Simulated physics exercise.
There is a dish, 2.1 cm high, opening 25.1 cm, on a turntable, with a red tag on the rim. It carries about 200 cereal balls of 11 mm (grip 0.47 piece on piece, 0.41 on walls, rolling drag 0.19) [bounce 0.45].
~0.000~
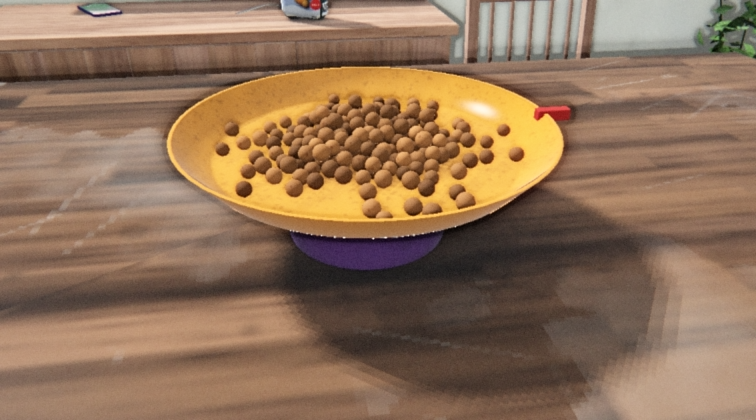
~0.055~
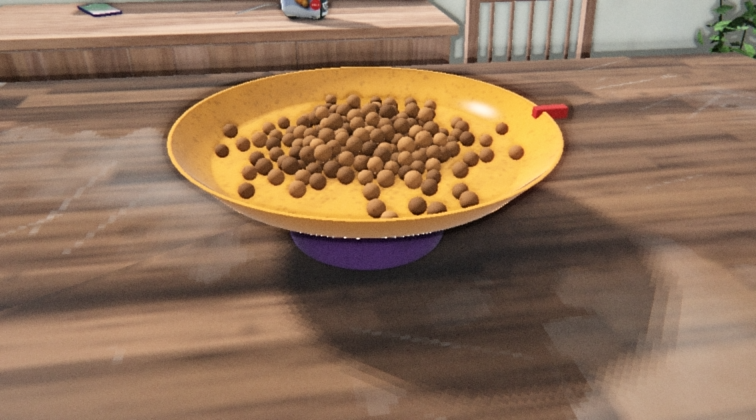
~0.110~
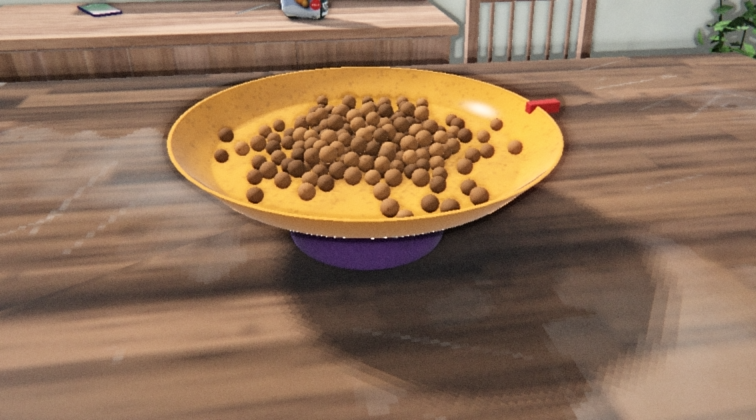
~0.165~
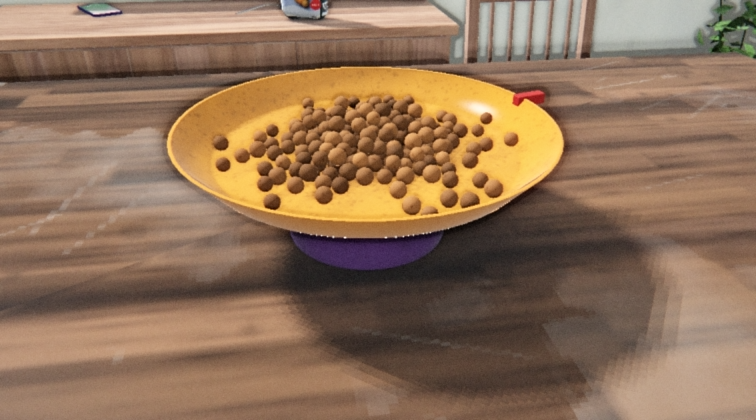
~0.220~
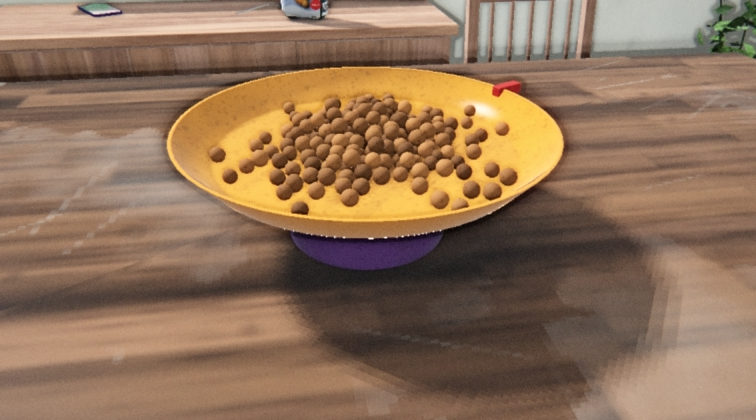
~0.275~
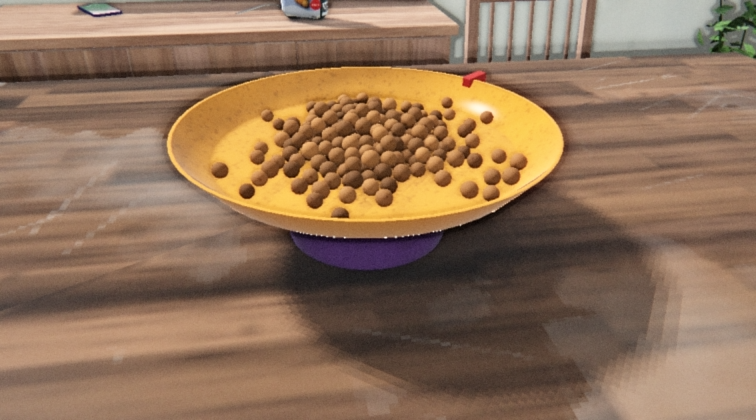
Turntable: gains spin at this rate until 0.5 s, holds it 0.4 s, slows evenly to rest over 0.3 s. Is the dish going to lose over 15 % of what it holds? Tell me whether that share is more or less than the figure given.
It is less than the figure given.
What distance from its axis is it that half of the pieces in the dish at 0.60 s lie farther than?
Roughly 6.0 centimetres, give or take.
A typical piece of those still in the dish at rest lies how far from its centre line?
I'd put it close to 9.5 cm.
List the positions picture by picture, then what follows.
The first picture shows dish at (367, 224); turned 0 degrees, tag at (553, 111); top of the load at (392, 105).
The second picture shows dish at (367, 224); turned 2 degrees, tag at (550, 109); top of the load at (390, 105).
The third picture shows dish at (367, 224); turned 6 degrees, tag at (543, 104); top of the load at (385, 104).
The fourth picture shows dish at (367, 224); turned 14 degrees, tag at (529, 96); top of the load at (342, 104).
The fifth picture shows dish at (367, 224); turned 25 degrees, tag at (507, 87); top of the load at (376, 106).
The sixth picture shows dish at (367, 224); turned 39 degrees, tag at (474, 77); top of the load at (375, 105). It now spins about 0.8 times a second.
Then, at 0.60 s, dish 100 %; middle of the pieces not yet landed near (366, 139).
After 0.87 s, dish 100 %; middle of the pieces not yet landed near (371, 141).
Then, at 1.11 s, dish 100 %; middle of the pieces not yet landed near (370, 139).
Then, at 1.35 s, dish 100 %; middle of the pieces not yet landed near (370, 139).
At rest (1.6 s), dish 100 %.
